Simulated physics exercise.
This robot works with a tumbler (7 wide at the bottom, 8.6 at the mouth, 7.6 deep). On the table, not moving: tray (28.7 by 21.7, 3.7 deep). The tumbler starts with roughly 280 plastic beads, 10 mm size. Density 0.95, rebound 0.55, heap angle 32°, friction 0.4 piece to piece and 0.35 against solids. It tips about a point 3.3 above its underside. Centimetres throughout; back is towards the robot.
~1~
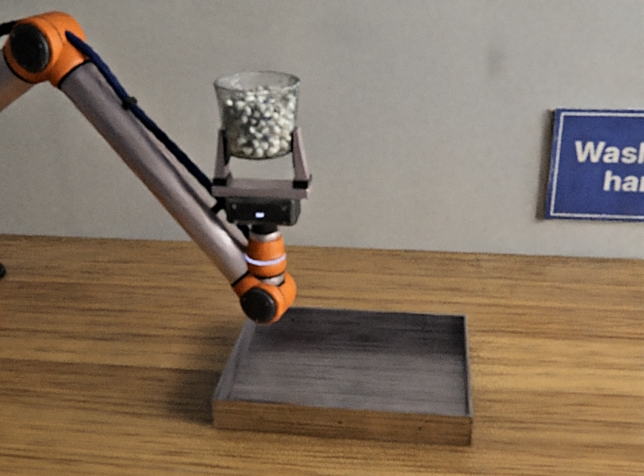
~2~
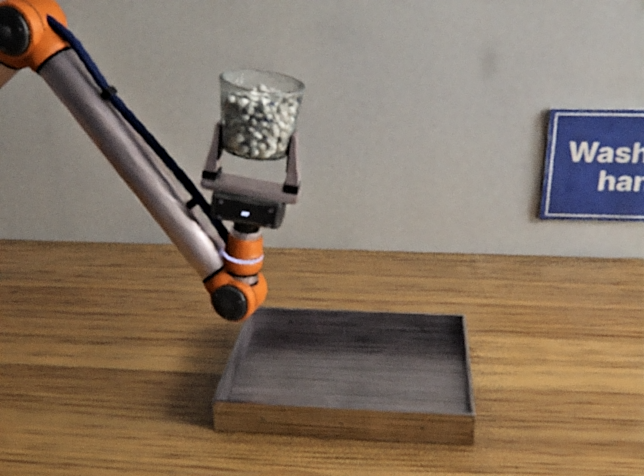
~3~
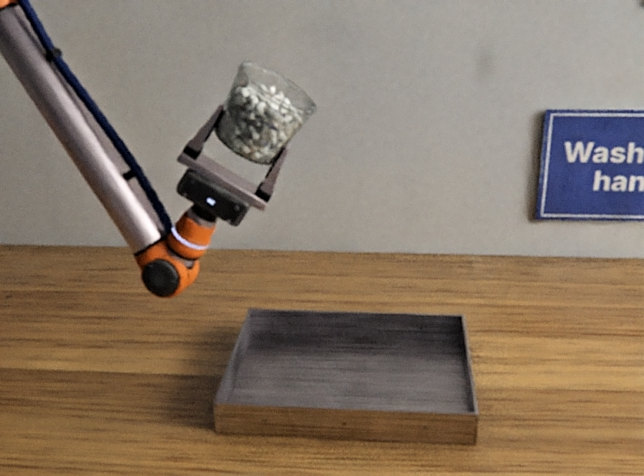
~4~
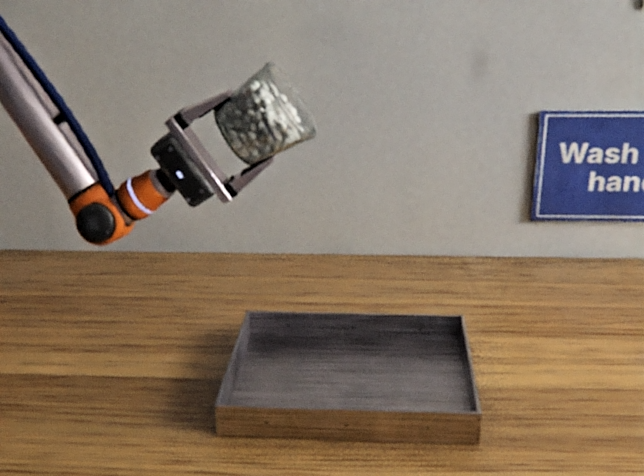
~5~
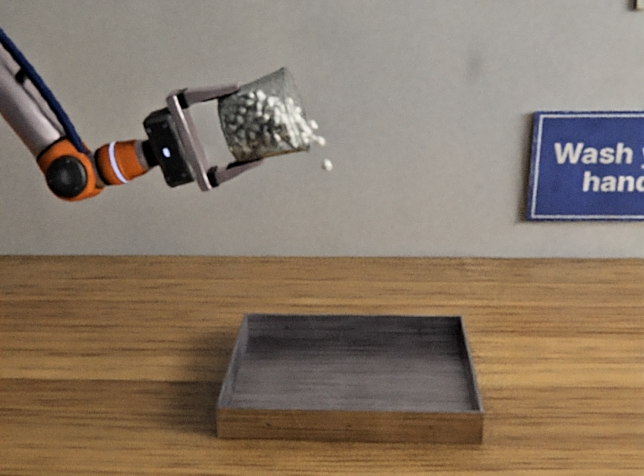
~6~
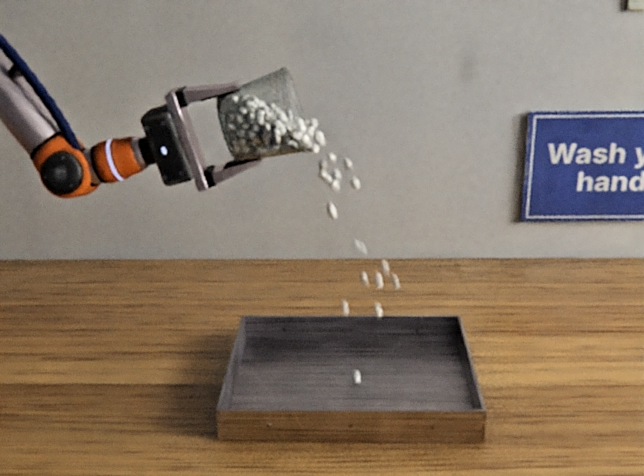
A robot arm tilts a clear tumbler rightward, and white beads pour toward a tray below.
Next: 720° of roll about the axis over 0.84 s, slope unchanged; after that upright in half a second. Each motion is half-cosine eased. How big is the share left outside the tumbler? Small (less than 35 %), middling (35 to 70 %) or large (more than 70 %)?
A middling share, 35 to 70 %, ends outside the tumbler.
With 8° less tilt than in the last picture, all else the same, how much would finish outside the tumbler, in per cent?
It would be near 20 per cent.
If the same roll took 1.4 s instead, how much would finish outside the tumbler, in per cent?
It would be near 60 per cent.
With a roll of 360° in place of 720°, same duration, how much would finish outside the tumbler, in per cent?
Then about 45 per cent.
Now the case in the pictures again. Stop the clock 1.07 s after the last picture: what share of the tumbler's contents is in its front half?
About 40 per cent.
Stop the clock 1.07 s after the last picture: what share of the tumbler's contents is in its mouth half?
About 35 per cent.
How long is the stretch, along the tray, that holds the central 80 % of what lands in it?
Some 22 cm.
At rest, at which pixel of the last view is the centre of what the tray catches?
Near (403, 381).
Then, 0.54 s after the last picture, tipped 75°, highest piece 37 above the table; 189 in the tumbler, 56 in the tray, 4 on the table or floor, 31 in flight or on a rim.
Then, 1.07 s after the last picture, tipped 42°, highest piece 35 above the table; 153 in the tumbler, 108 in the tray, 11 on the table or floor, 8 in flight or on a rim.
Then, 1.54 s after the last picture, upright, highest piece 37 above the table; 153 in the tumbler, 115 in the tray, 12 on the table or floor.
Then, 2.24 s after the last picture, upright, highest piece 37 above the table; 153 in the tumbler, 115 in the tray, 12 on the table or floor.
Final count, 153 in the tumbler, 115 in the tray, 12 on the table or floor. That is 45 % outside the tumbler.
